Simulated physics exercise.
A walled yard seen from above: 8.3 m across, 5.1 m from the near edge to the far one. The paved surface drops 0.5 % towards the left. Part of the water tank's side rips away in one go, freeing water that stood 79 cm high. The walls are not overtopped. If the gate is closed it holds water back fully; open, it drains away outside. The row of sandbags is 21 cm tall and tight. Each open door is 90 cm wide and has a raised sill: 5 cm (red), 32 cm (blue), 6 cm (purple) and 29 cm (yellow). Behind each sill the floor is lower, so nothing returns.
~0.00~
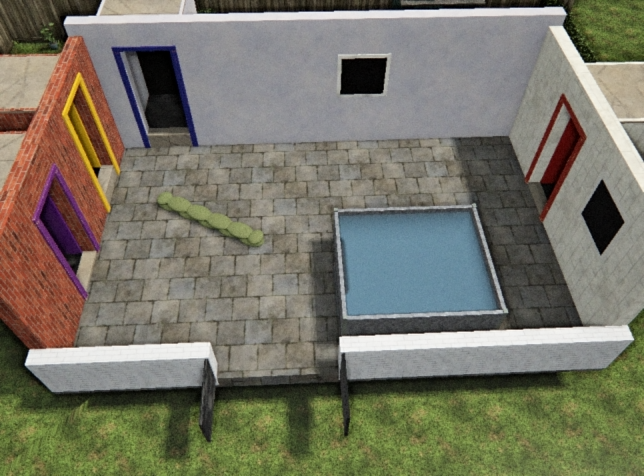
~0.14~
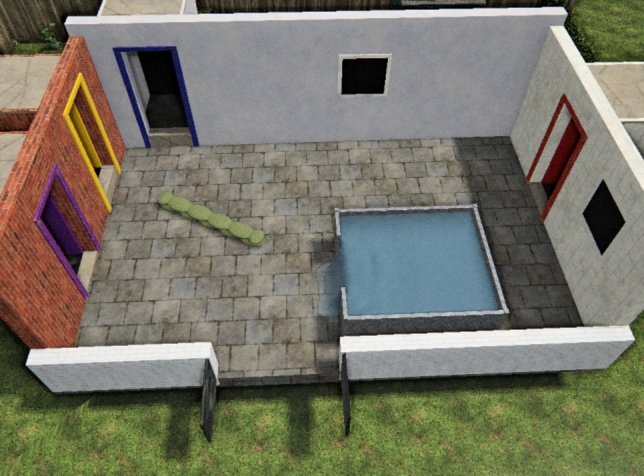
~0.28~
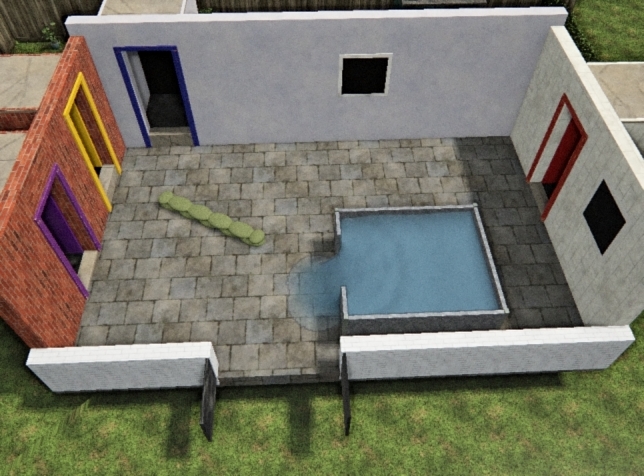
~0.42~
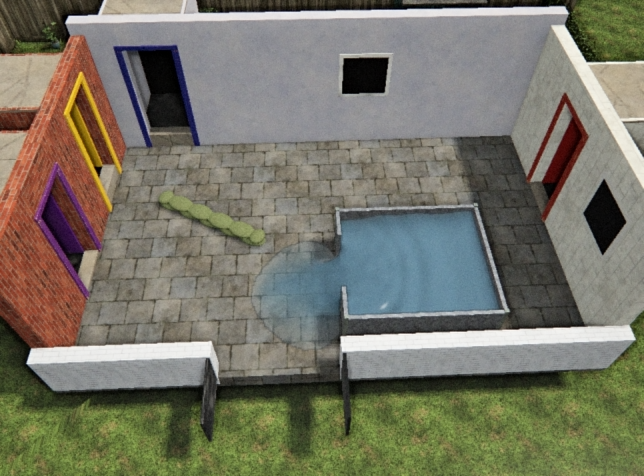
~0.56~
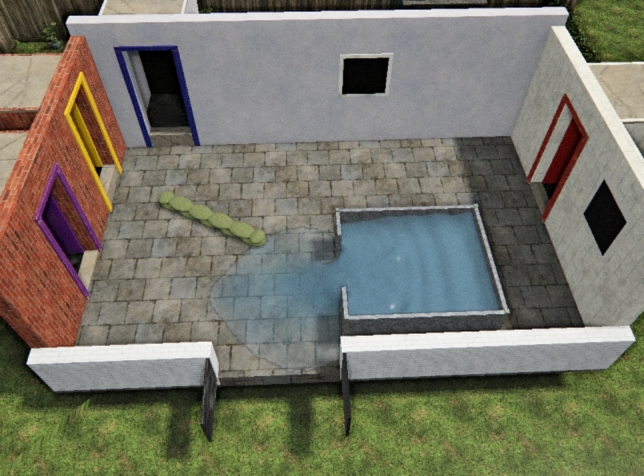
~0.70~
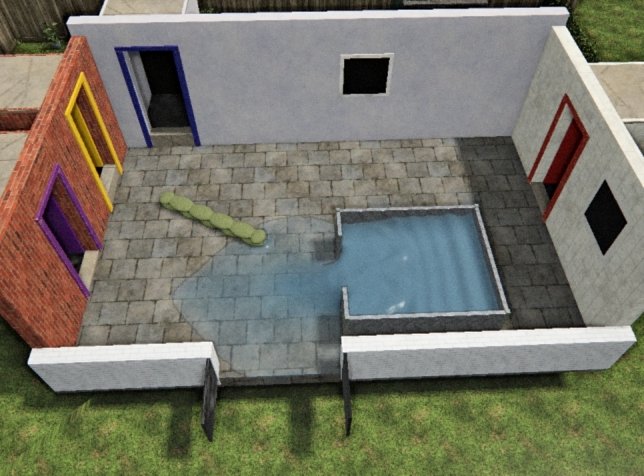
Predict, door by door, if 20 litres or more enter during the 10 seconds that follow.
Door by door: At the red door it keeps below the limit; at the blue door it keeps below the limit; at the purple door it passes the limit; at the yellow door it does not reach the limit.
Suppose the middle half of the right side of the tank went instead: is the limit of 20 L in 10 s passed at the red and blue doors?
Against that limit: Red above, blue not over.
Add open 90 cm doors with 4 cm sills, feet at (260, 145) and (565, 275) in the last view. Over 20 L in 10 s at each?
In that order: Over, under.
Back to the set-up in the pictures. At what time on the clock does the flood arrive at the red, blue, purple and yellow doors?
Arrival: Red 8.5 s, blue 2.6 s, purple 1.2 s, yellow 1.8 s.
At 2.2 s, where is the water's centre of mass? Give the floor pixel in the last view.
Around (323, 286).
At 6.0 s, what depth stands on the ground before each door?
Depths in cm: Red 0, blue 17, purple 18, yellow 14.
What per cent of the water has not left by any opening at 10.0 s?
About 76 per cent.
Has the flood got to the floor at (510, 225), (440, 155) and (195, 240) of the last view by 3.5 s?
In turn: Not reached, still dry, under water.
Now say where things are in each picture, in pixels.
The first frame shows the water tank at (414, 260) is whole and still, 79 cm deep.
In the second frame, water pours out at (342, 279) and has run 0.6 m, to (330, 319); typically 12 cm deep outside, 79 cm at the water tank's back.
In the third frame, the front is at (298, 316), 0.9 m from the gap at (342, 281); 1.0 m2 of floor is under water; 79 cm left at the back of the water tank.
In the fourth frame, the front is at (256, 299), 1.5 m from the gap at (342, 281); 2.2 m2 of floor is under water; 79 cm left at the back of the water tank.
In the fifth frame, water pours out at (342, 281) and has run 2.2 m, to (214, 298); typically 6 cm deep outside, 75 cm at the water tank's back.
In the sixth frame, the front is at (179, 303), 2.8 m from the gap at (343, 281); 6.1 m2 of floor is under water; 69 cm left at the back of the water tank.
After 1.4 s water covers 35 % of the floor and is deepest (44 cm) near (330, 291); red door not reached, blue door not reached, purple door 10 cm at the sill, 7 L in, yellow door not reached.
After 2.2 s water covers 40 % of the floor and is deepest (44 cm) near (96, 358); red door not reached, blue door not reached, purple door 21 cm at the sill, 84 L in, yellow door 13 cm at the sill, 0 L in.
After 3.5 s water covers 45 % of the floor and is deepest (29 cm) near (82, 369); red door not reached, blue door 16 cm at the sill, 0 L in, purple door 18 cm at the sill, 246 L in, yellow door 14 cm at the sill, 0 L in.
After 6.0 s water covers 55 % of the floor and is deepest (24 cm) near (126, 155); red door not reached, blue door 17 cm at the sill, 0 L in, purple door 18 cm at the sill, 387 L in, yellow door 14 cm at the sill, 0 L in.
After 10.0 s water covers 85 % of the floor and is deepest (14 cm) near (125, 161); red door 10 cm at the sill, 6 L in, blue door 11 cm at the sill, 0 L in, purple door 13 cm at the sill, 497 L in, yellow door 12 cm at the sill, 0 L in.
